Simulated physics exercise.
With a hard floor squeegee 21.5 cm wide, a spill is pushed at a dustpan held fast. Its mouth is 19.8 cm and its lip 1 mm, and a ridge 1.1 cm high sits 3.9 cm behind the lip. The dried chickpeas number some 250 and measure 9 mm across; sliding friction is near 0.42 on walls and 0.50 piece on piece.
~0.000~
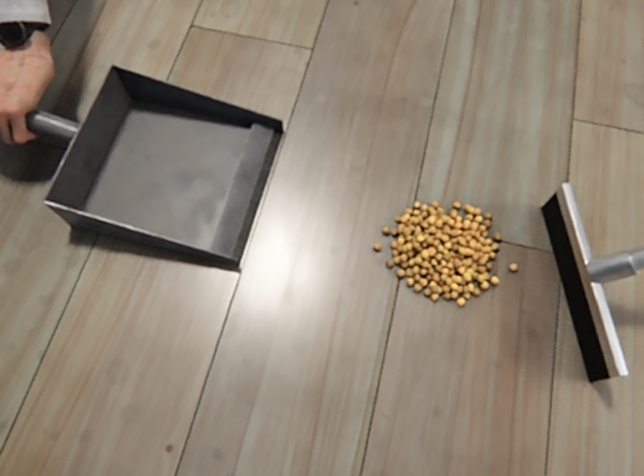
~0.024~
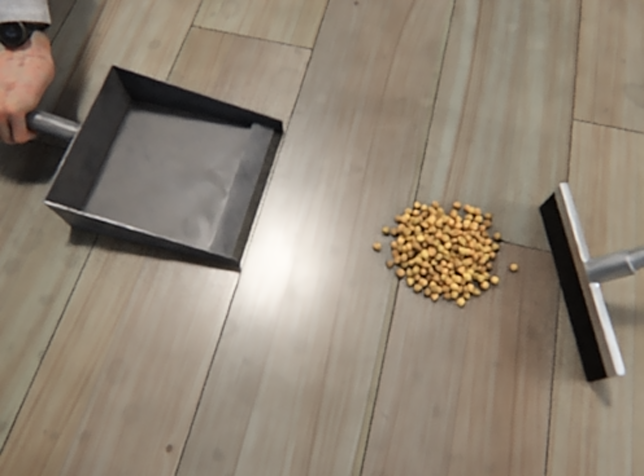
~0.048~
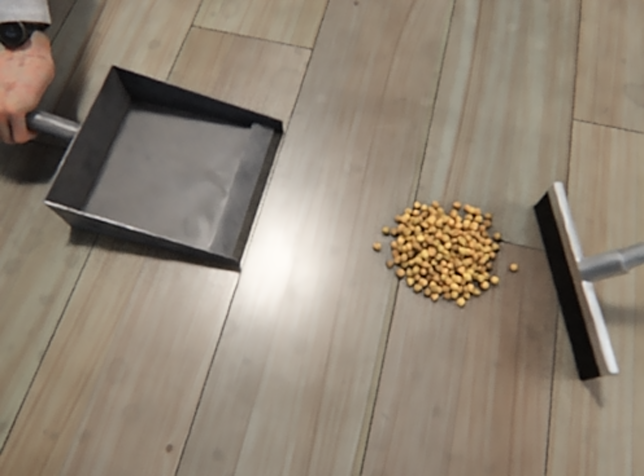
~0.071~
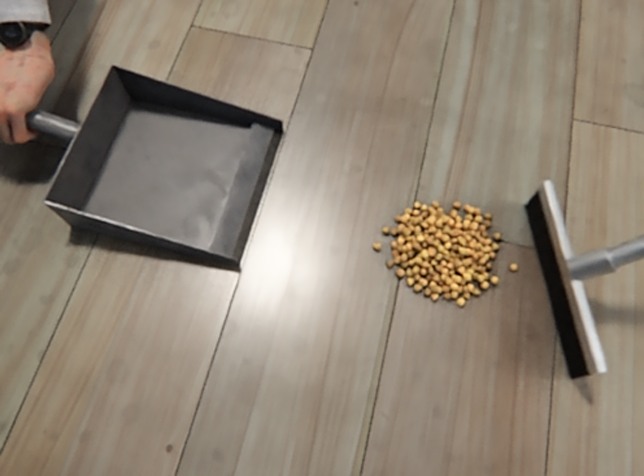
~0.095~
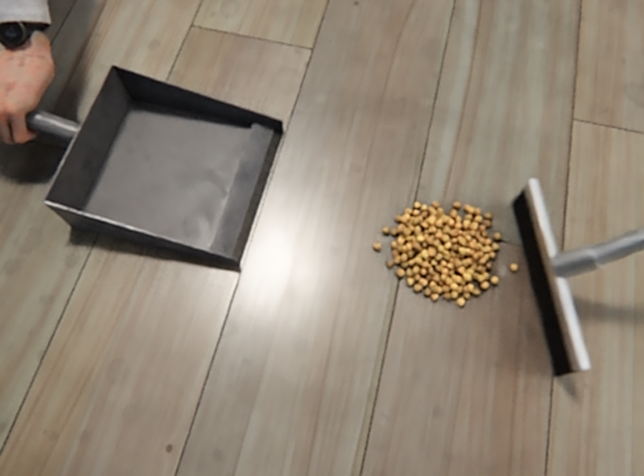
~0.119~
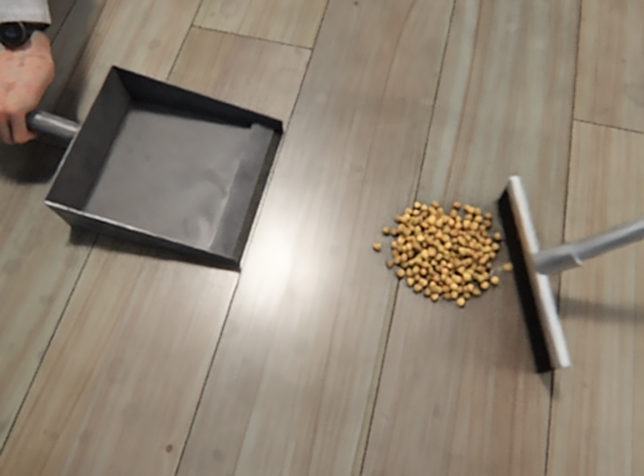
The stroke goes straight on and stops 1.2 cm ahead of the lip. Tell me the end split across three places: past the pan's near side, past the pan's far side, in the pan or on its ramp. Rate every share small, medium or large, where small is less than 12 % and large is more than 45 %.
Ratings - near side: Medium; far side: Small; pan: Medium.
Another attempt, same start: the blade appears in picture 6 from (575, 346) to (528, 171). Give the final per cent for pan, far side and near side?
Per cent by place - pan 0, far side 5, near side 10.
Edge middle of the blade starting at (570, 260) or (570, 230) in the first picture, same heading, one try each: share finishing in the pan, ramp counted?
Roughly 30 % and 25 %.
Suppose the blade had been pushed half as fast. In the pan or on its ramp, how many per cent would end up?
I'd put it at close to 20 per cent.
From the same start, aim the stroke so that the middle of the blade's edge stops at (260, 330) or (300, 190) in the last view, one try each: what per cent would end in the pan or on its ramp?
The two tries give about 10 and 25 percent.
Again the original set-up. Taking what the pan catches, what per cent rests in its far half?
Roughly 20 per cent.
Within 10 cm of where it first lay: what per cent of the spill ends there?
Around 0 in a hundred.
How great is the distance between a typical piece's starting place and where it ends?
That distance is close to 26 cm.
After 0.29 s, middle of the blade 19 cm from the lip; 0 % over the lip, far side 0 %, near side 15 %.
After 0.41 s, middle of the blade 9 cm from the lip; 0 % over the lip, far side 0 %, near side 25 %.
After 0.66 s, middle of the blade 5 cm from the lip; 30 % over the lip, far side 0 %, near side 30 %.
At rest (1.1 s), near side 30 %, far side 0 %, pan 30 %, in front of the lip or behind the blade 35 %.
